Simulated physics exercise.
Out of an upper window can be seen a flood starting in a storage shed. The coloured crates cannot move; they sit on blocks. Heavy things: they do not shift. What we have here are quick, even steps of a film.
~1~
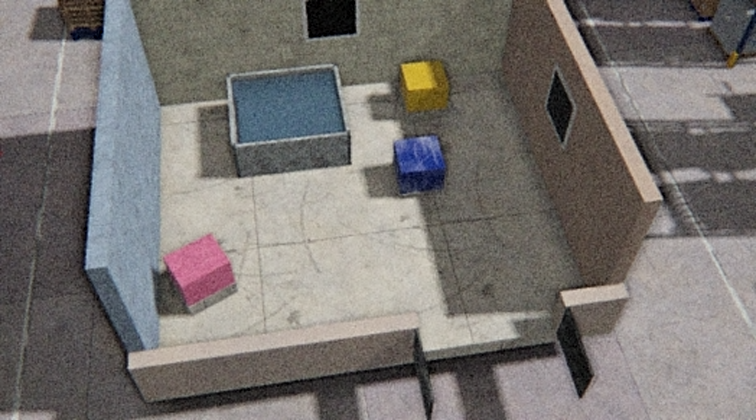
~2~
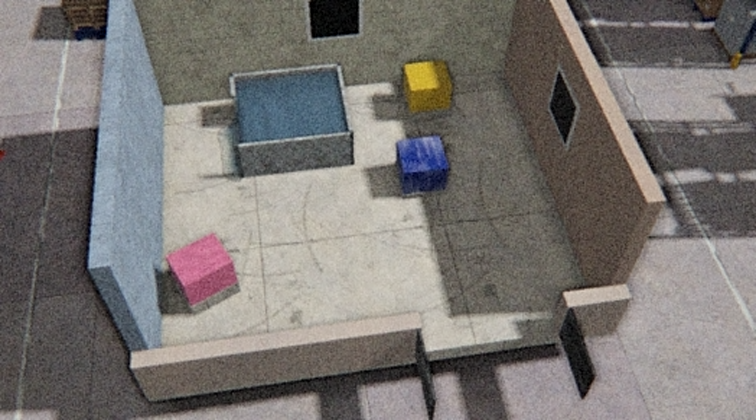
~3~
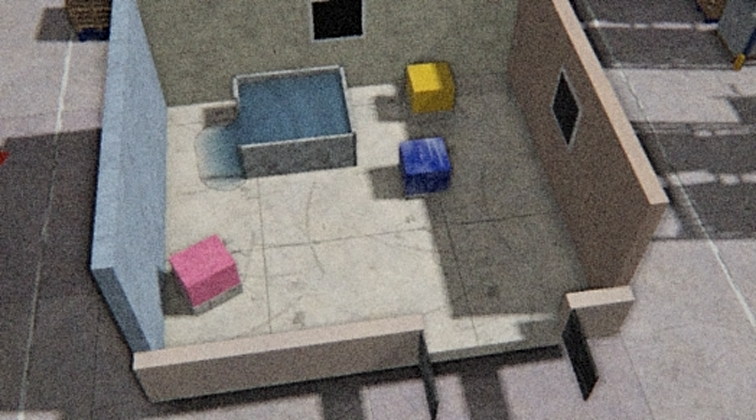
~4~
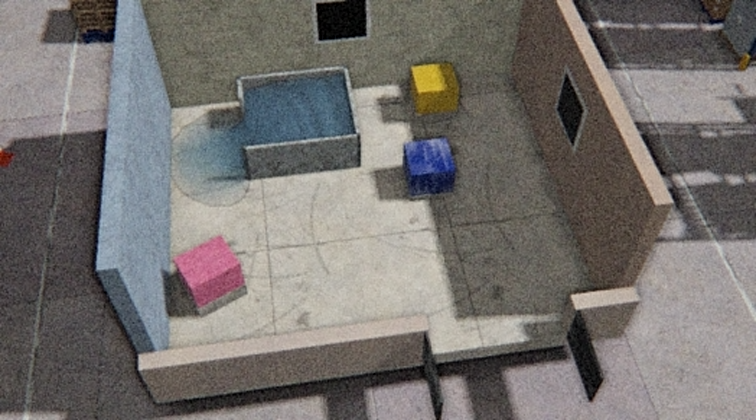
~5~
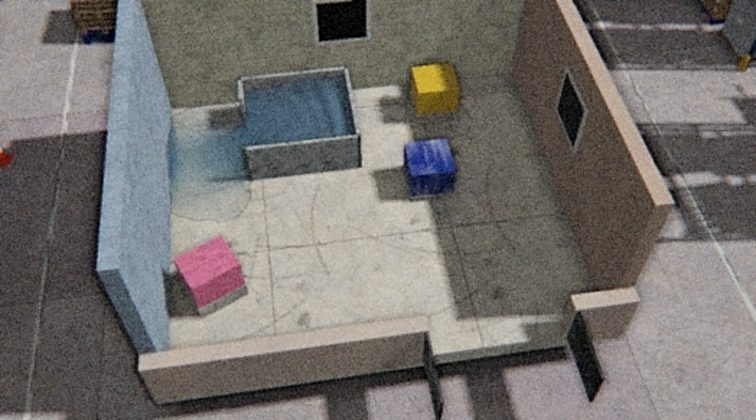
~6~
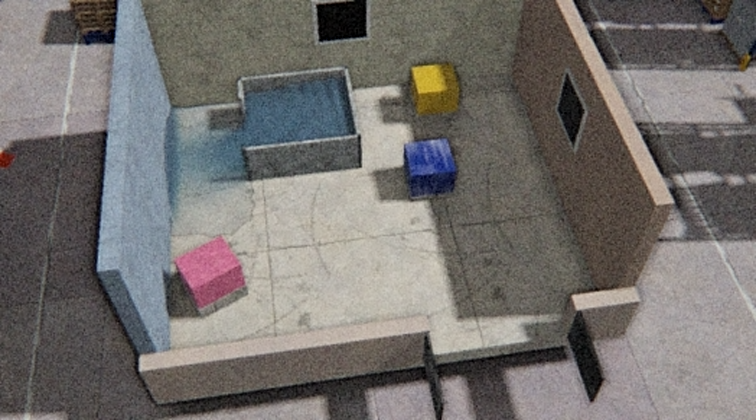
Water spilled from the left side of the open tank in the roofless shed, spread to the blue wall, then crept along the floor toward the pink block, while the blocks stayed still.
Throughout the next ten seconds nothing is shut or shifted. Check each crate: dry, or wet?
Checked: Blue crate dry, yellow crate dry, pink crate wet.
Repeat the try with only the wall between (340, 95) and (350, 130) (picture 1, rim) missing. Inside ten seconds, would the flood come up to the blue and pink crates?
Taking them in turn, the blue crate is overtopped and the pink crate is missed.
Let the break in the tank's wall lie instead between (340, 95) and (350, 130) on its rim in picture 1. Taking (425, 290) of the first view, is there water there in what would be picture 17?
Check at the point: Soaked.
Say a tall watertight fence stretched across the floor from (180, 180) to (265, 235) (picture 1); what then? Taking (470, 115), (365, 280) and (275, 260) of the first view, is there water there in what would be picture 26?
One by one: Spared, soaked, soaked.
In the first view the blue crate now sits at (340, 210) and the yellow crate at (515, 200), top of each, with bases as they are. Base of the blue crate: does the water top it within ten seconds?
Answer: Blue gets flooded.
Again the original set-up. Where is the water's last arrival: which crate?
From the pictures, the one in blue.
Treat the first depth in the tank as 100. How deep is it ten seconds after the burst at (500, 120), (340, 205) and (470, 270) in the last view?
In that order: 10, 2 and 10 per cent.
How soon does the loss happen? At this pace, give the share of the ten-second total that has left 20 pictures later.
Roughly 0 percent.
A moment on, water covers 15 % of the floor; the blue crate not reached, the yellow crate not reached, the pink crate water round its plinth.
Next, water covers 25 % of the floor; the blue crate not reached, the yellow crate not reached, the pink crate water round its plinth.
Then, water covers 55 % of the floor; the blue crate water round its plinth, the yellow crate water round its plinth, the pink crate water round its plinth.
Later, water covers 95 % of the floor; the blue crate water round its plinth, the yellow crate water round its plinth, the pink crate water round its plinth.
In the end, water covers 100 % of the floor; the blue crate stayed above the water, the yellow crate stayed above the water, the pink crate was topped.
